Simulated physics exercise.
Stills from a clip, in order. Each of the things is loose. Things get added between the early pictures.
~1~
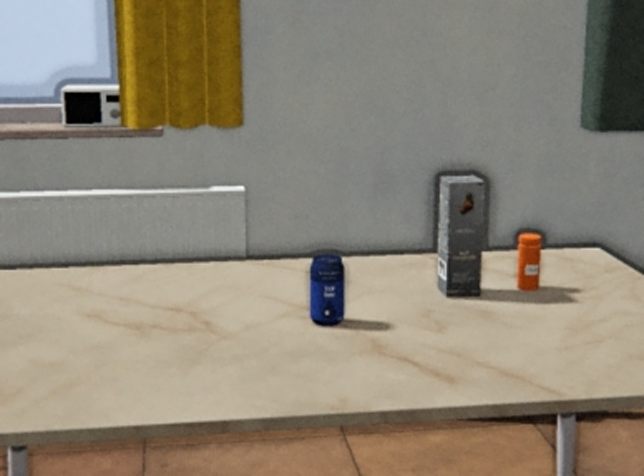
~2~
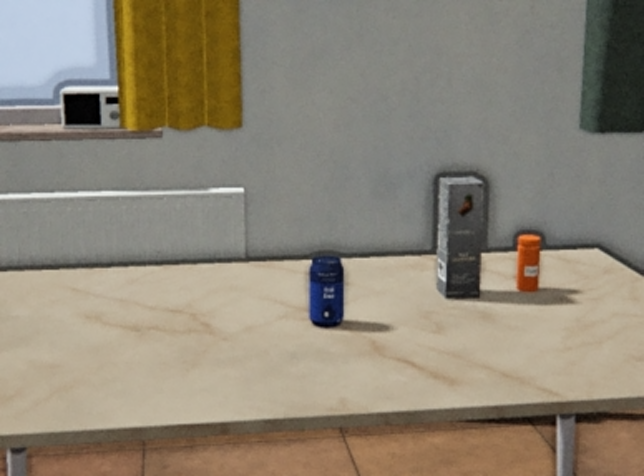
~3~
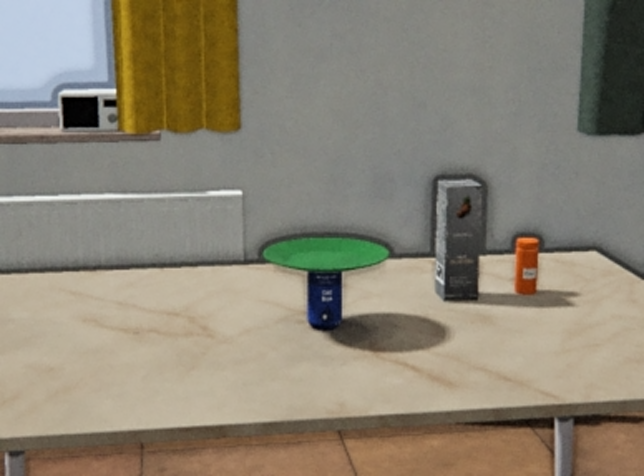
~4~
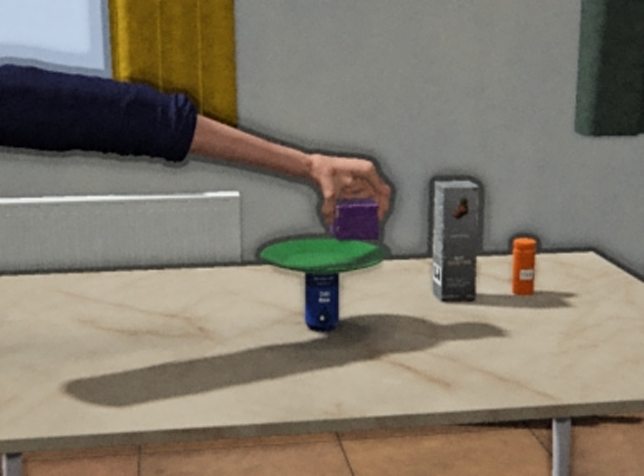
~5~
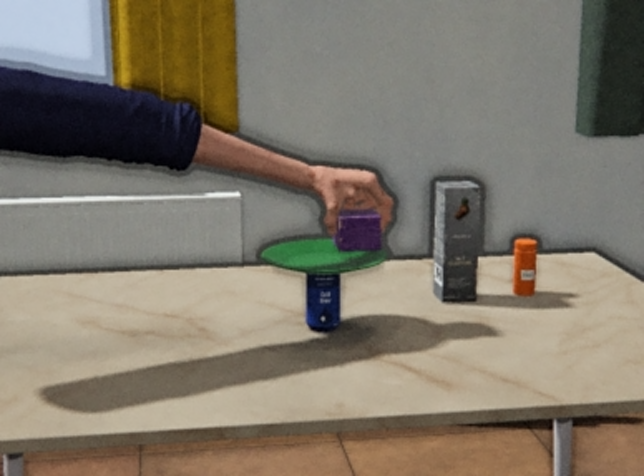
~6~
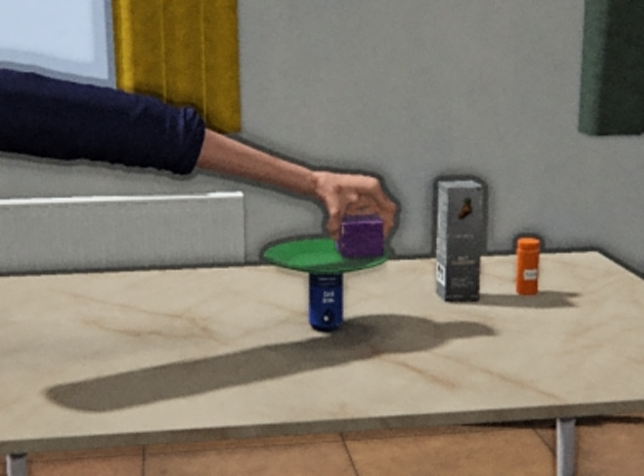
A green disc appears on the blue can, then a hand lowers a purple block onto it.
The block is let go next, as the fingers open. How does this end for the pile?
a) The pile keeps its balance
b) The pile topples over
The pile keeps its balance.
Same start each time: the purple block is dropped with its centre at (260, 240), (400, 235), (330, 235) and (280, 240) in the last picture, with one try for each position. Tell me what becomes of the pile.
Well, the first time it tips over, the second time it tips over, the third time it stays intact, and the fourth time it stays intact.
Then, 1.00 s past the last view, nothing moves.
Then, 2.10 s past the last view, purple block resting near (360, 236).
Finally, all 5 still in place. Final places as the last picture's camera would see them, purple block near (360, 236). The pile keeps its balance.
